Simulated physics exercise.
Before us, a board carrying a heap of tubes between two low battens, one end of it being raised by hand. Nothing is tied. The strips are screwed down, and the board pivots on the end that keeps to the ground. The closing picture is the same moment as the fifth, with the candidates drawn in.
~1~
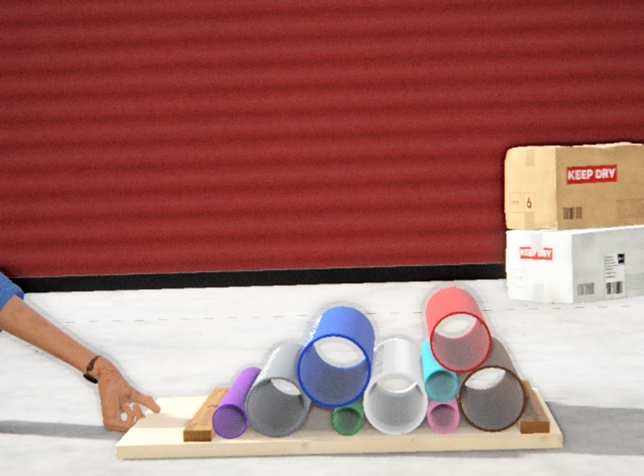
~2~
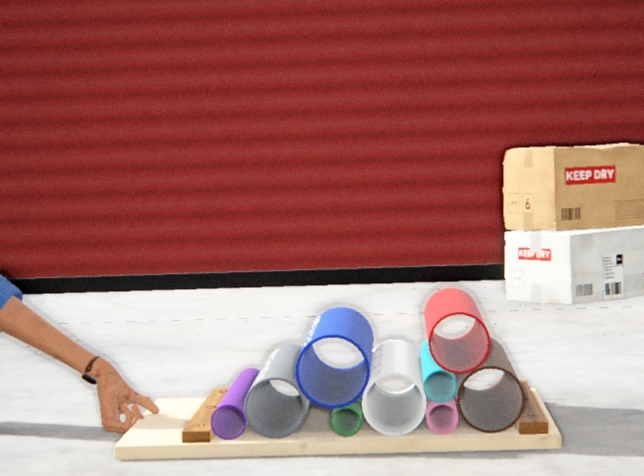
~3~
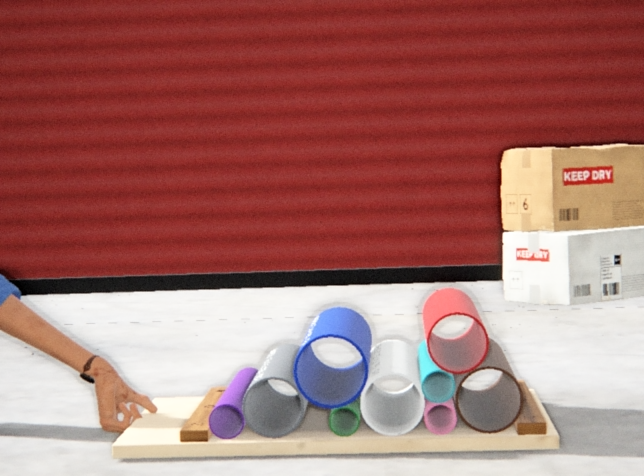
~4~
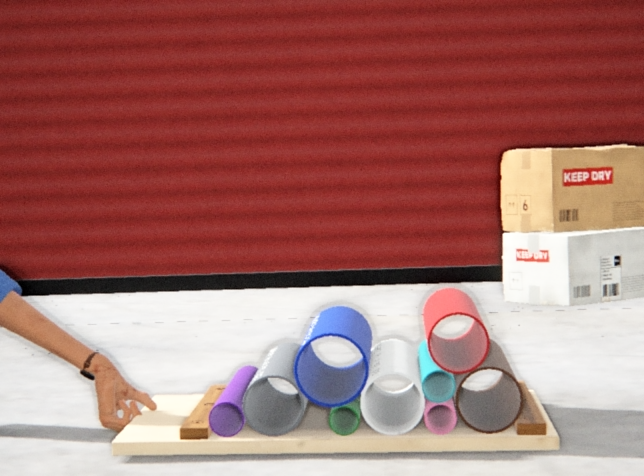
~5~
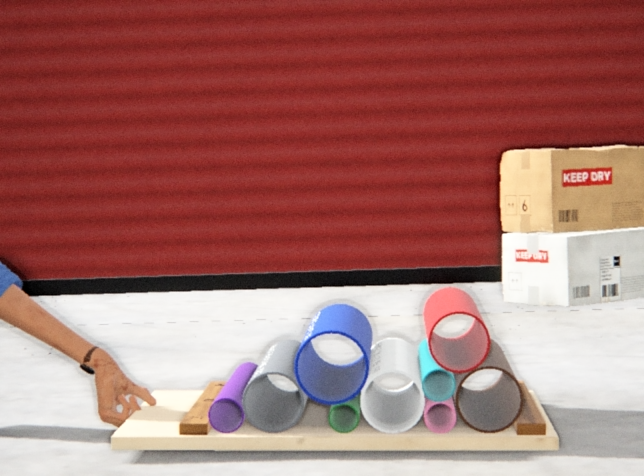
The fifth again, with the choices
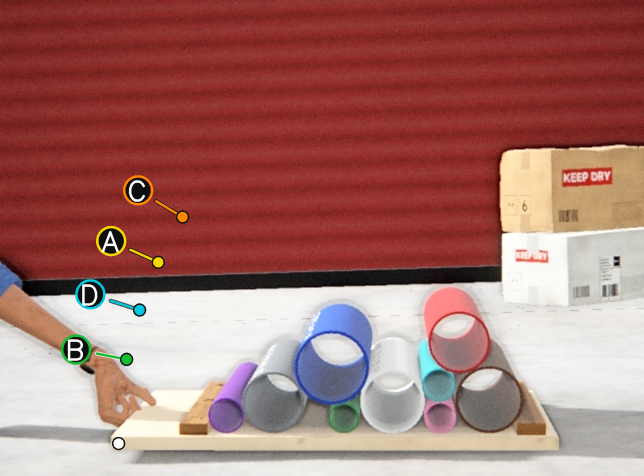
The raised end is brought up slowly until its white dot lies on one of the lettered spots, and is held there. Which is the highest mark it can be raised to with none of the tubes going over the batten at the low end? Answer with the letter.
Stop at D.
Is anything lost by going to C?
Yes.
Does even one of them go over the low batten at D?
No, at D.
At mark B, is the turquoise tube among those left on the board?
Yes.
On the marked copy, A at (158, 262); B at (126, 359); C at (182, 217); D at (140, 310); the white dot at (119, 444).
Following D. Soon after the start, board at 14°.
Later, board at 19°.
In the end, board at 19°, none over the low batten.
As for the rest, A five over the low batten; B none over the low batten; C six over the low batten.
